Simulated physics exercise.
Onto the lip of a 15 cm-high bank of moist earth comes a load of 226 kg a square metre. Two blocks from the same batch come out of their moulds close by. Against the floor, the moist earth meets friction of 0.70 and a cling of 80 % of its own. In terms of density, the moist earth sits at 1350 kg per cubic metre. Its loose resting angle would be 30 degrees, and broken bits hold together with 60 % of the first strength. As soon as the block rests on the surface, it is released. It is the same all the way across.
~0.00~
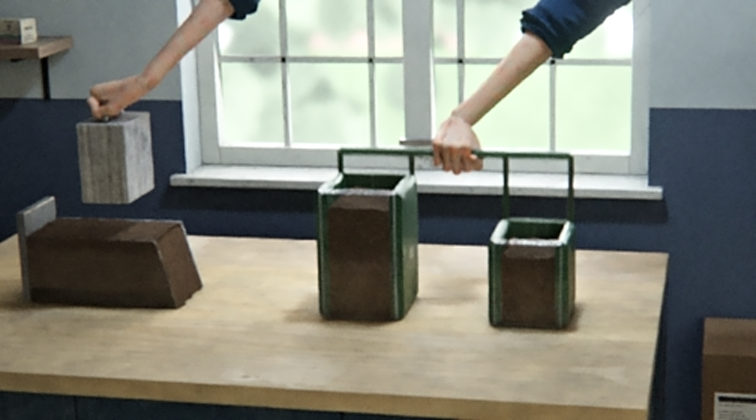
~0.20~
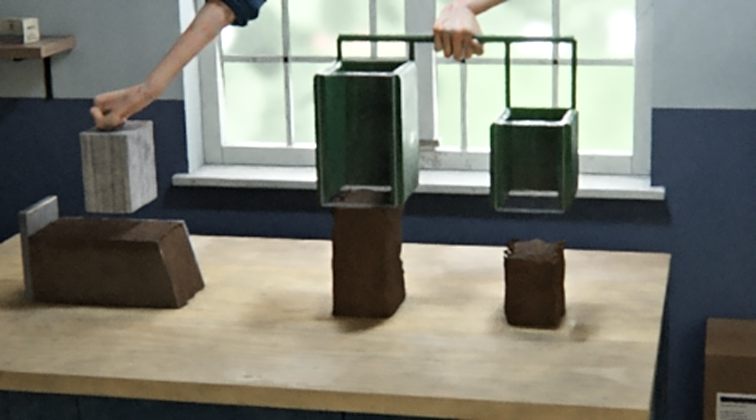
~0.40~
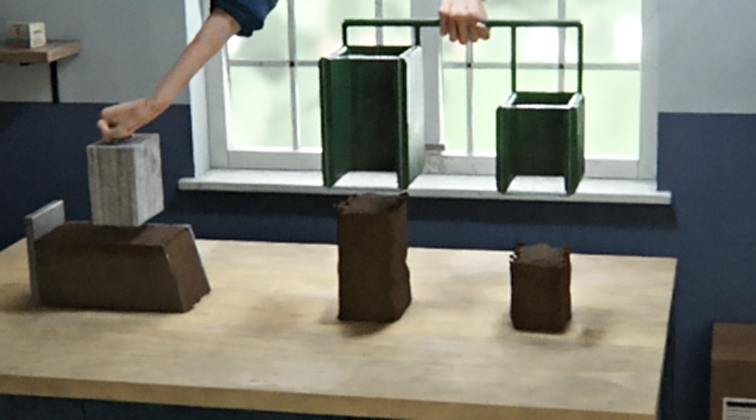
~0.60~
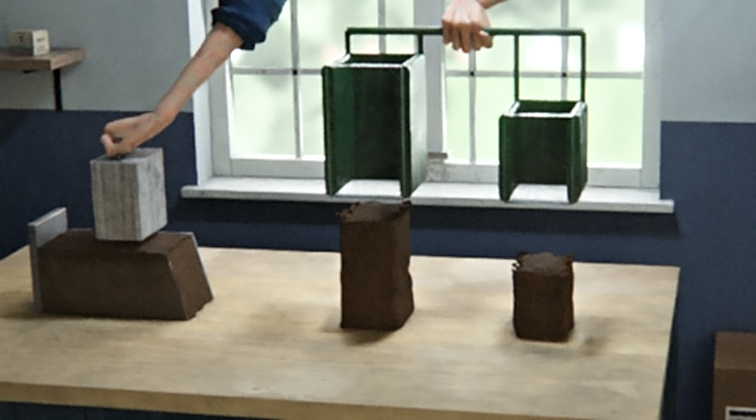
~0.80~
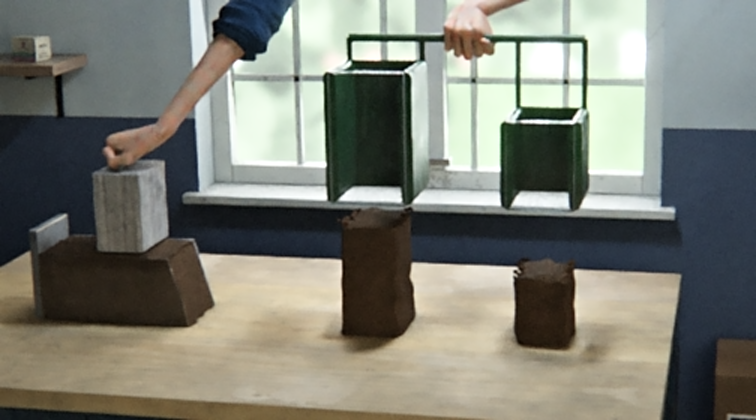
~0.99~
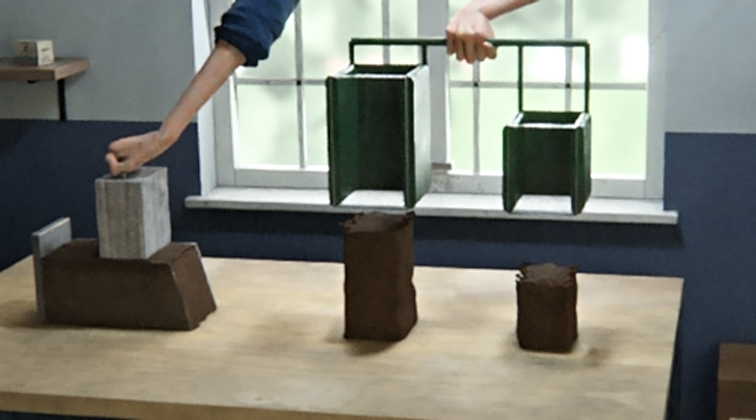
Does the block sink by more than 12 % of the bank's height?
No.
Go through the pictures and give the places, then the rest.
In the first frame, crest of the moist earth at (148, 241); block heights 25 cm, 15 cm (left to right).
In the second frame, crest of the moist earth at (150, 241); block heights 24 cm, 15 cm (left to right).
In the third frame, crest of the moist earth at (156, 245); block heights 24 cm, 15 cm (left to right).
In the fourth frame, crest of the moist earth at (159, 253); block heights 24 cm, 15 cm (left to right).
In the fifth frame, crest of the moist earth at (160, 259); block heights 24 cm, 15 cm (left to right).
In the sixth frame, crest of the moist earth at (163, 263); block heights 24 cm, 15 cm (left to right).
After 1.15 s, the block is down by 1 % of the bank's height and stands upright.
After 1.33 s, the block is down by 1 % of the bank's height and stands upright.
After 1.51 s, the block is down by 1 % of the bank's height and stands upright.
After 1.69 s, the block is down by 1 % of the bank's height and stands upright.
After 1.94 s, the block is down by 1 % of the bank's height and stands upright.
